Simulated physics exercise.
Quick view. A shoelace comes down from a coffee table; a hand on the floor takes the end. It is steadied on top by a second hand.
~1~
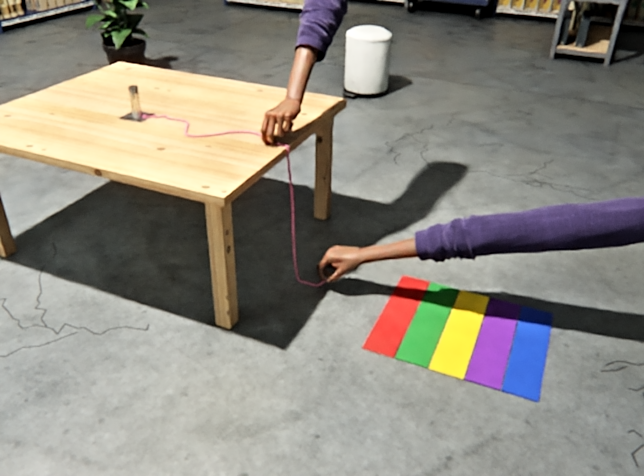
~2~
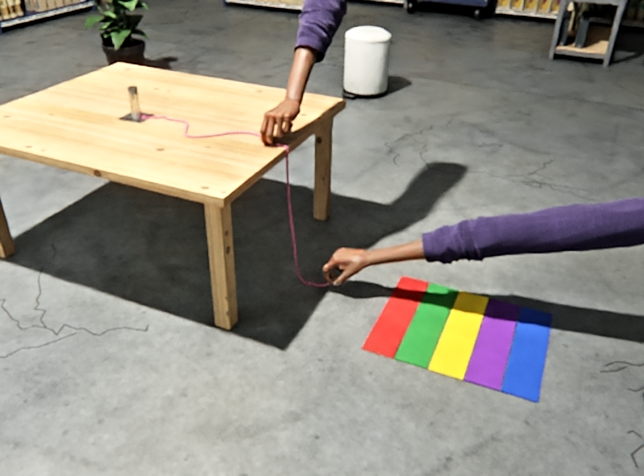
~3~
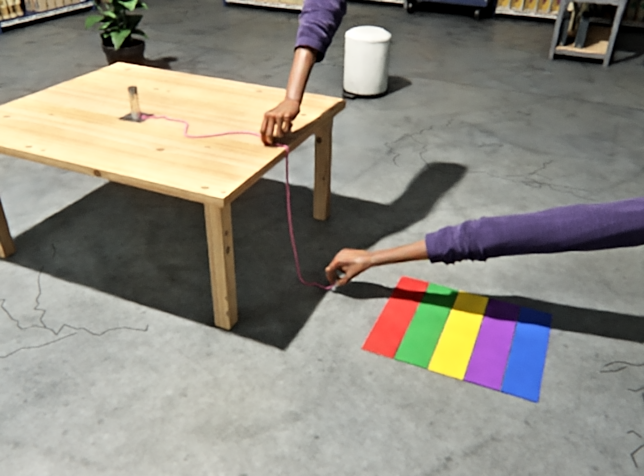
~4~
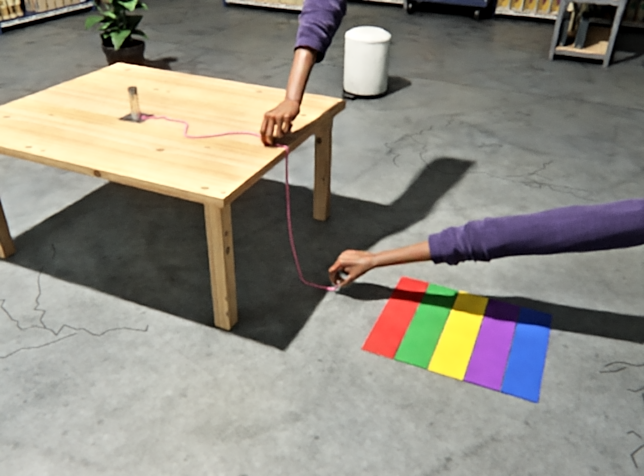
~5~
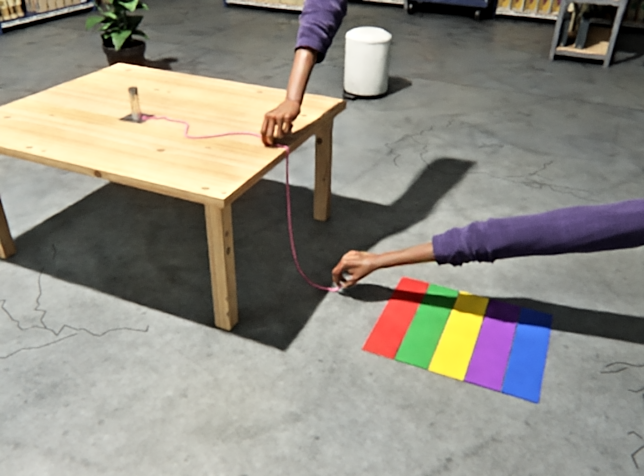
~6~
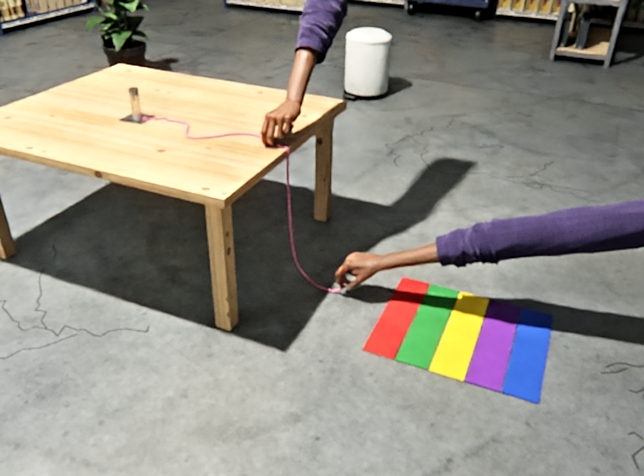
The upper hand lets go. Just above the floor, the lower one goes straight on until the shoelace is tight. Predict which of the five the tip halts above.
I expect it over the yellow strip.
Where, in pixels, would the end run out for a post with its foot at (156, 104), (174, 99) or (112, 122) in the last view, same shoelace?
About (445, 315), (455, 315) and (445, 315).
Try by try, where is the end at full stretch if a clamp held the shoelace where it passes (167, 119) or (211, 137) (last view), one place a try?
The places are (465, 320) and (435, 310).
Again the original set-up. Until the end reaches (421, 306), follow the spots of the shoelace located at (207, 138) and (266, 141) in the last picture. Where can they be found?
Well, the first one sits at (234, 139), and the second one sits at (289, 162).
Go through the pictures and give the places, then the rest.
The first picture shows end (326, 279); red (385, 338); green (418, 347); yellow (452, 357); purple (487, 368); blue (524, 379).
The second picture shows end (333, 281); shoelace through (167, 119) (187, 136) (250, 133) (287, 161) (291, 216) (297, 269).
The third picture shows end (336, 282).
The fourth picture shows end (338, 283); shoelace through (167, 119) (187, 136) (250, 134) (287, 161) (289, 216) (299, 271).
The fifth picture shows end (342, 285).
The sixth picture shows end (345, 286); shoelace through (168, 120) (188, 137) (251, 134) (287, 162) (290, 217) (302, 271).
Soon after, end near (421, 306); over green.
After that, end near (451, 314); over yellow.
At the stop, end near (468, 319); over yellow. The yellow one.
